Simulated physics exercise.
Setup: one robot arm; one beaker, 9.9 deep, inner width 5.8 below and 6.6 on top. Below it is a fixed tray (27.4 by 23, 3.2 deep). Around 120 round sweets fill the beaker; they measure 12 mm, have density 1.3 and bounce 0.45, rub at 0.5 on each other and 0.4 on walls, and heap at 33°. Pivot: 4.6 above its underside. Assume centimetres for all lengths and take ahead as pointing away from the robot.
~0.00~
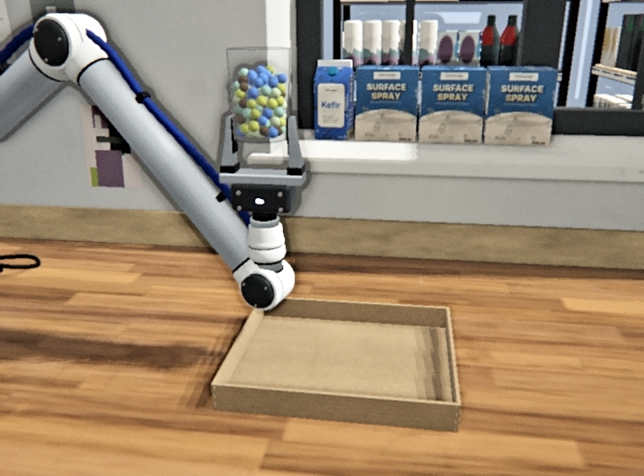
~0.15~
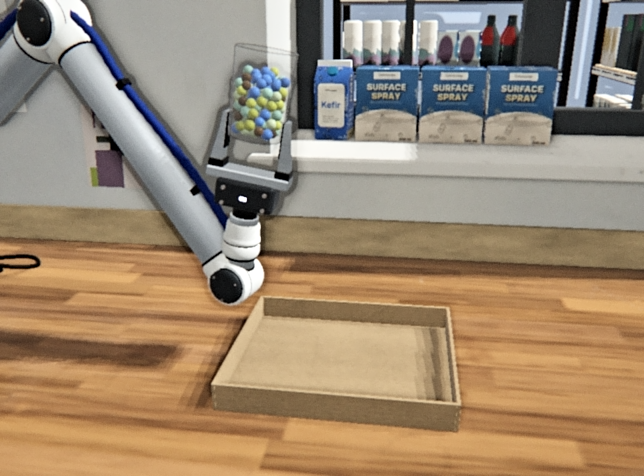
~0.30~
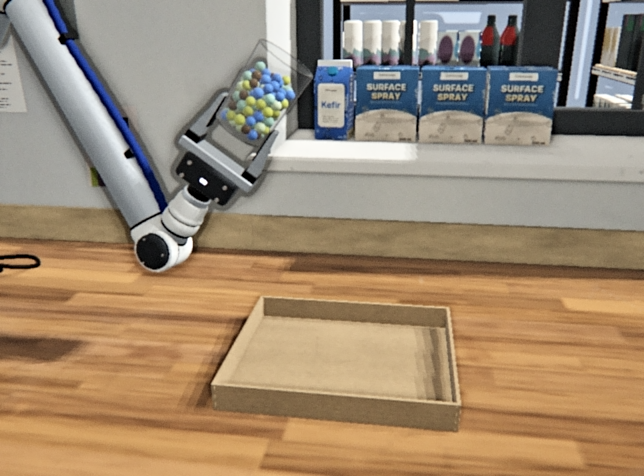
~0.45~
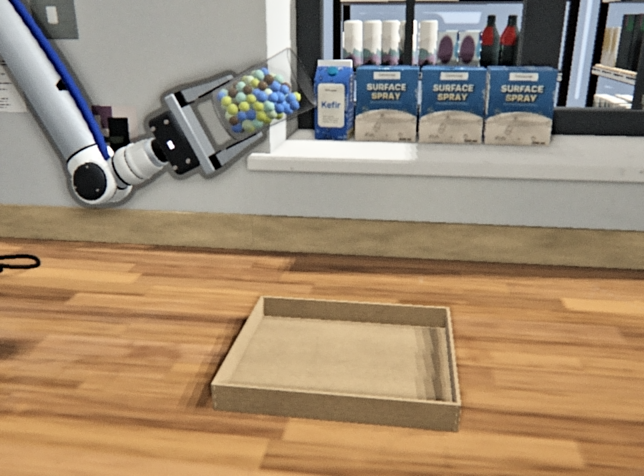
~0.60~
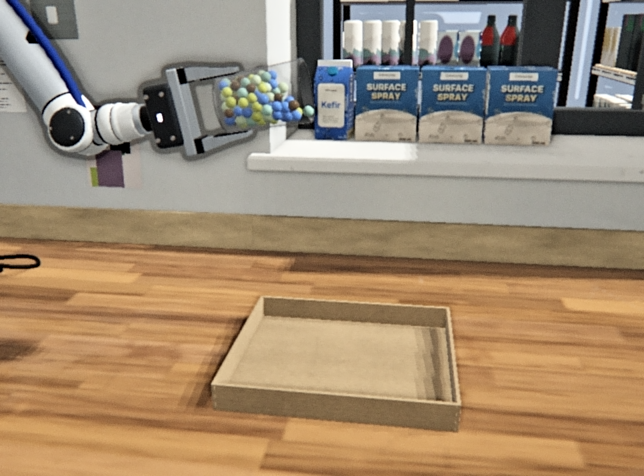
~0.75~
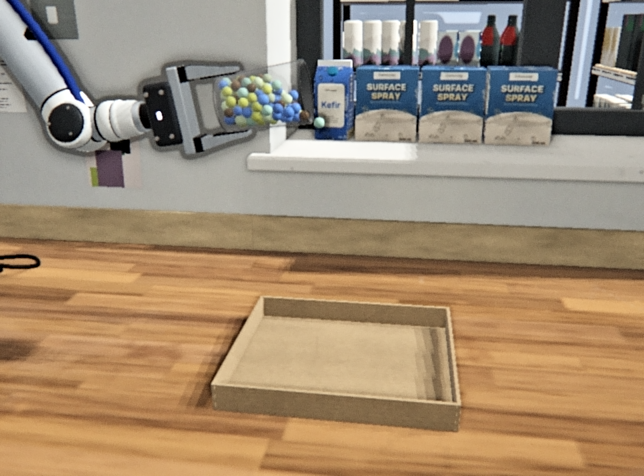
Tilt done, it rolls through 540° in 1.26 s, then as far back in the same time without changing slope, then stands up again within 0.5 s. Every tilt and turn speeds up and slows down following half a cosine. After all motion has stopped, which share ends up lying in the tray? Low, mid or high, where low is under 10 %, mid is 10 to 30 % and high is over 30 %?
High.
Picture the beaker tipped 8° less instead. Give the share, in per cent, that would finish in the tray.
15 %.
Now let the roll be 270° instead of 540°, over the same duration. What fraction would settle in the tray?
In that case it would be around 35 percent.
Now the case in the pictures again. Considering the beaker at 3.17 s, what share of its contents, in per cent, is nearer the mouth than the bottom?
About 30 percent.
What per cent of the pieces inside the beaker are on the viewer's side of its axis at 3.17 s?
Roughly 65 in every hundred.
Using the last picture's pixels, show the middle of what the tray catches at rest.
It's centred about (373, 356).
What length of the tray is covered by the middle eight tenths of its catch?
Roughly 14 cm.
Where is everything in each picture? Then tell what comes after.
Beaker middle at (260, 96), upright; upper third of the load around (261, 84), from x 240 to 280, top at y 70; 116 in the beaker, in the first picture.
Beaker middle at (261, 96), tipped 10°; upper third of the load around (263, 84), from x 235 to 285, top at y 70, in the second picture.
Beaker middle at (262, 96), tipped 36°; upper third of the load around (262, 85), from x 225 to 290, top at y 65, in the third picture.
Beaker middle at (263, 98), tipped 64°; upper third of the load around (259, 87), from x 220 to 295, top at y 75, in the fourth picture.
Beaker middle at (263, 98), tipped 80°; upper third of the load around (254, 88), from x 225 to 310, top at y 75, in the fifth picture.
Beaker middle at (263, 98), tipped 81°; upper third of the load around (252, 88), from x 225 to 320, top at y 80; 115 in the beaker, 1 in flight or on a rim, in the sixth picture.
After 1.96 s, tipped 81°, highest piece 36 above the table; 88 in the beaker, 22 in the tray, 6 in flight or on a rim.
After 3.17 s, tipped 81°, highest piece 36 above the table; 67 in the beaker, 45 in the tray, 2 on the table or floor, 2 in flight or on a rim.
After 3.97 s, upright, highest piece 36 above the table; 64 in the beaker, 48 in the tray, 4 on the table or floor.
After 4.67 s, upright, highest piece 36 above the table; 64 in the beaker, 48 in the tray, 4 on the table or floor.
At rest, 64 in the beaker, 48 in the tray, 4 on the table or floor. That is 41 % in the tray.
